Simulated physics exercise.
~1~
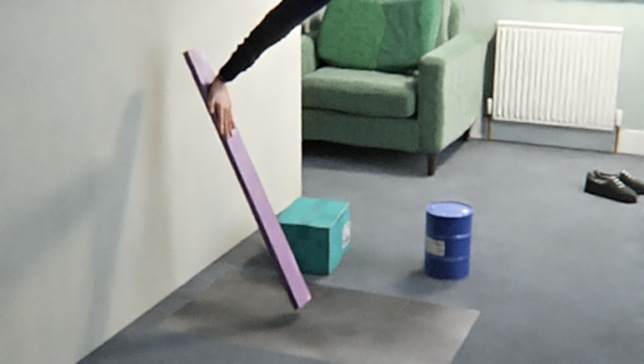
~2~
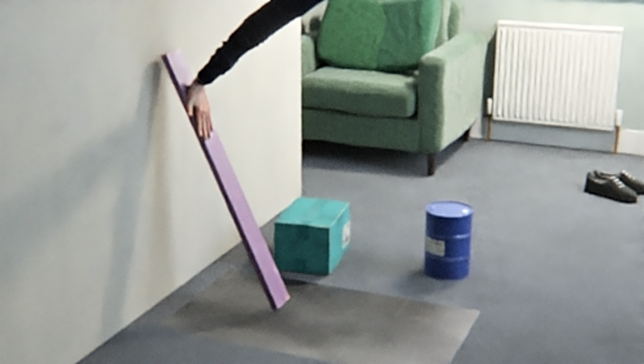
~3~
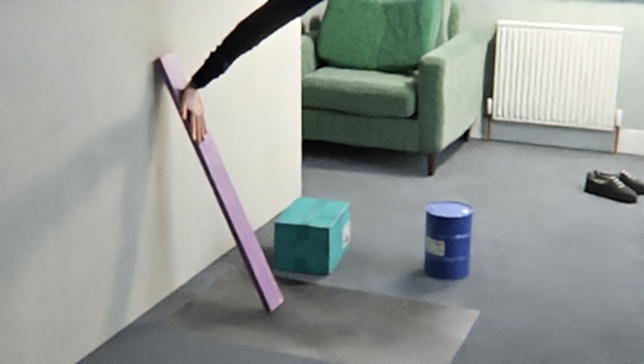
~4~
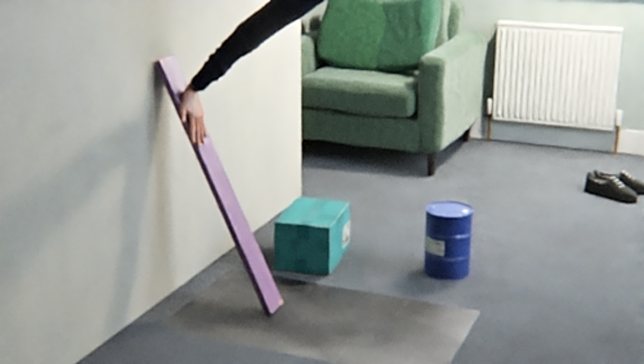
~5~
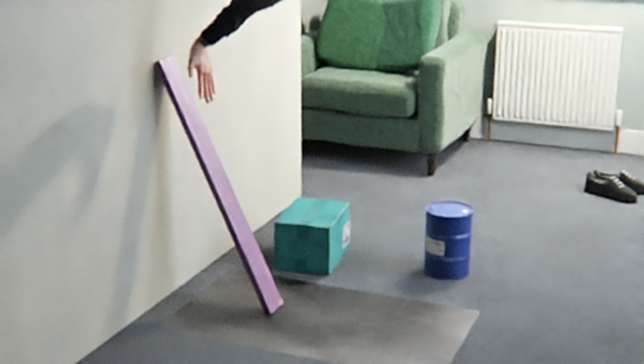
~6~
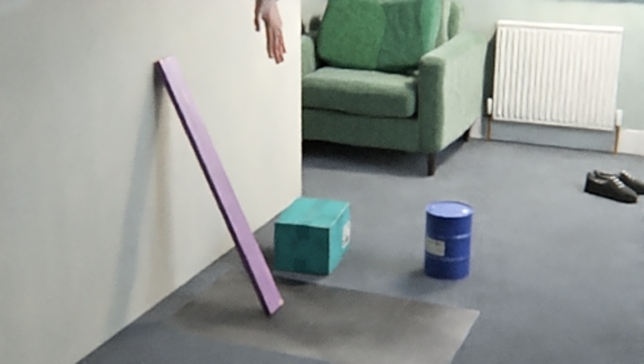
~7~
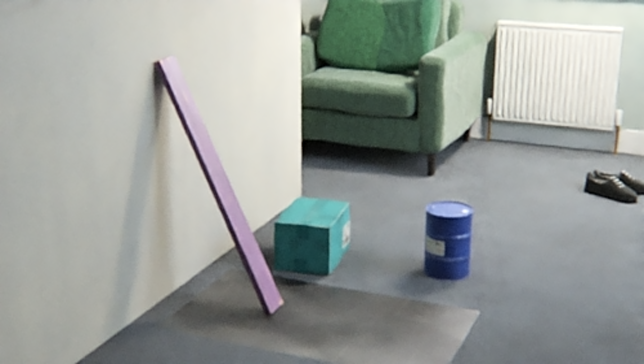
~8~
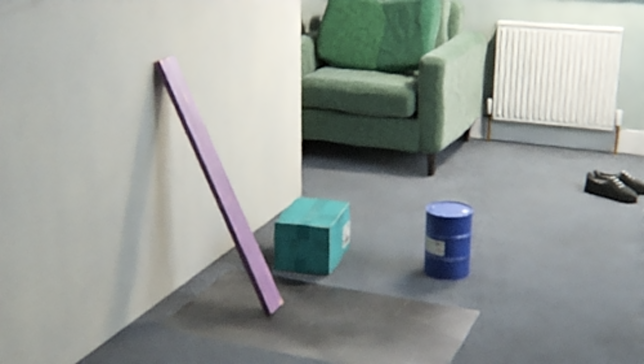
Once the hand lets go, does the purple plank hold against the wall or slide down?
The purple plank holds, staying propped against the wall after the hand draws away.
